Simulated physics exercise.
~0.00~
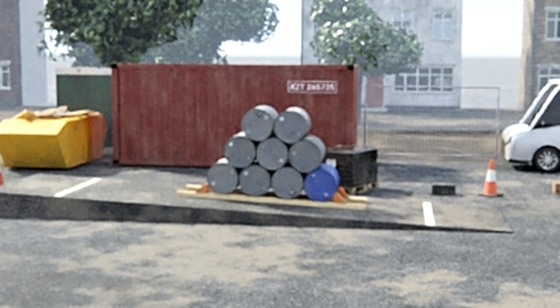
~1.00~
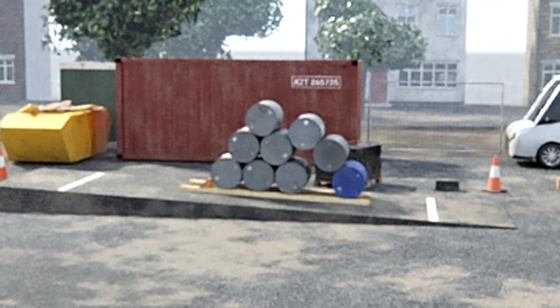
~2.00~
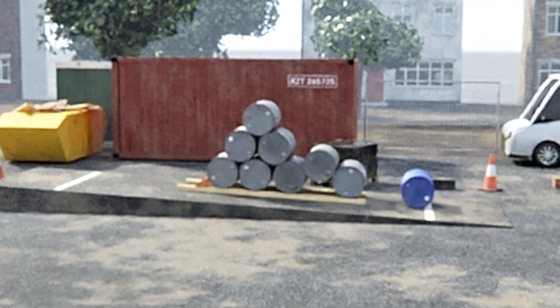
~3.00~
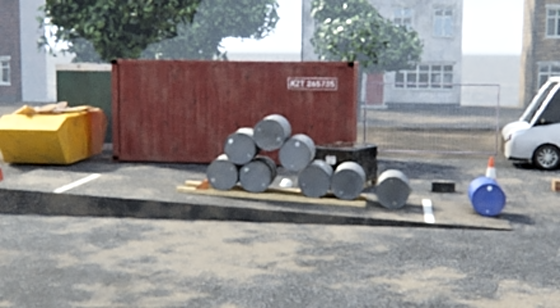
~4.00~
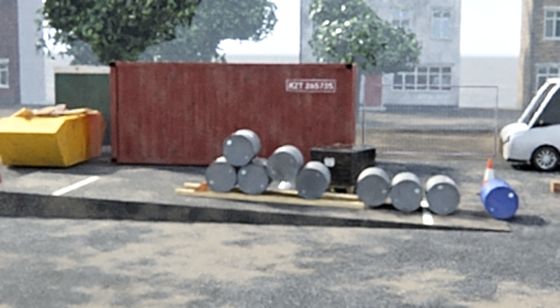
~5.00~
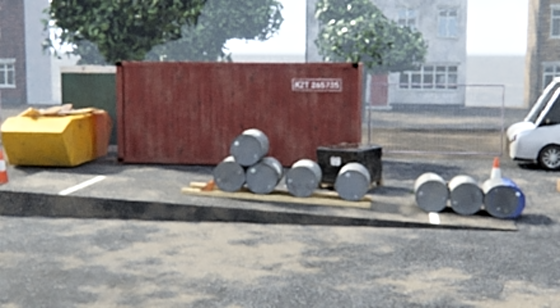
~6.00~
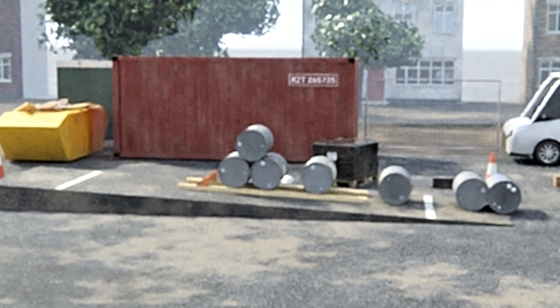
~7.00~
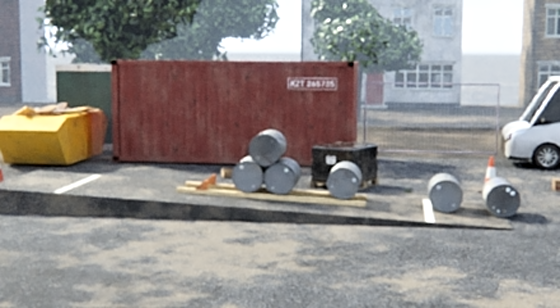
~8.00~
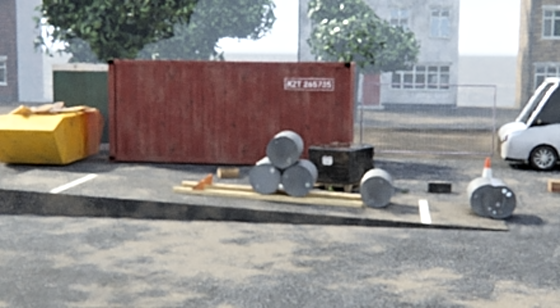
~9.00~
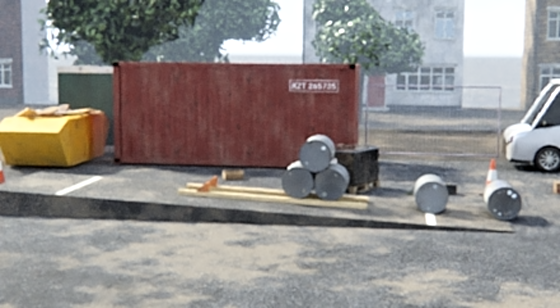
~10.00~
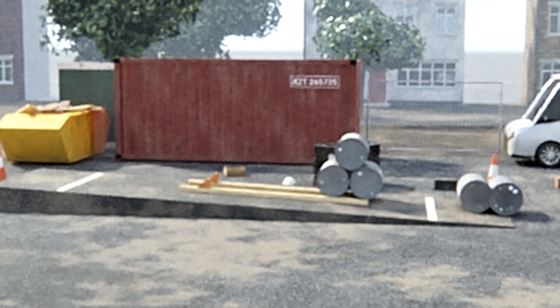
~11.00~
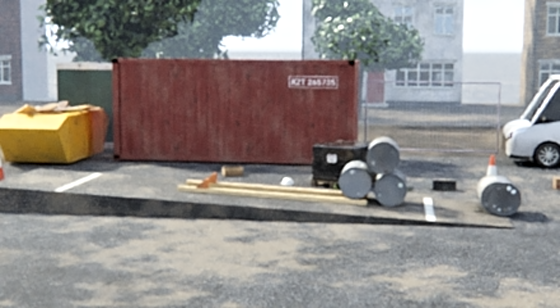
We see a pyramid of grey drums and one blue drum on timbers before a red container; the blue one rolls off right past a white line, others follow and the stack collapses, leaving three drums clustered near the dark crate and a grey one by the traffic cone.
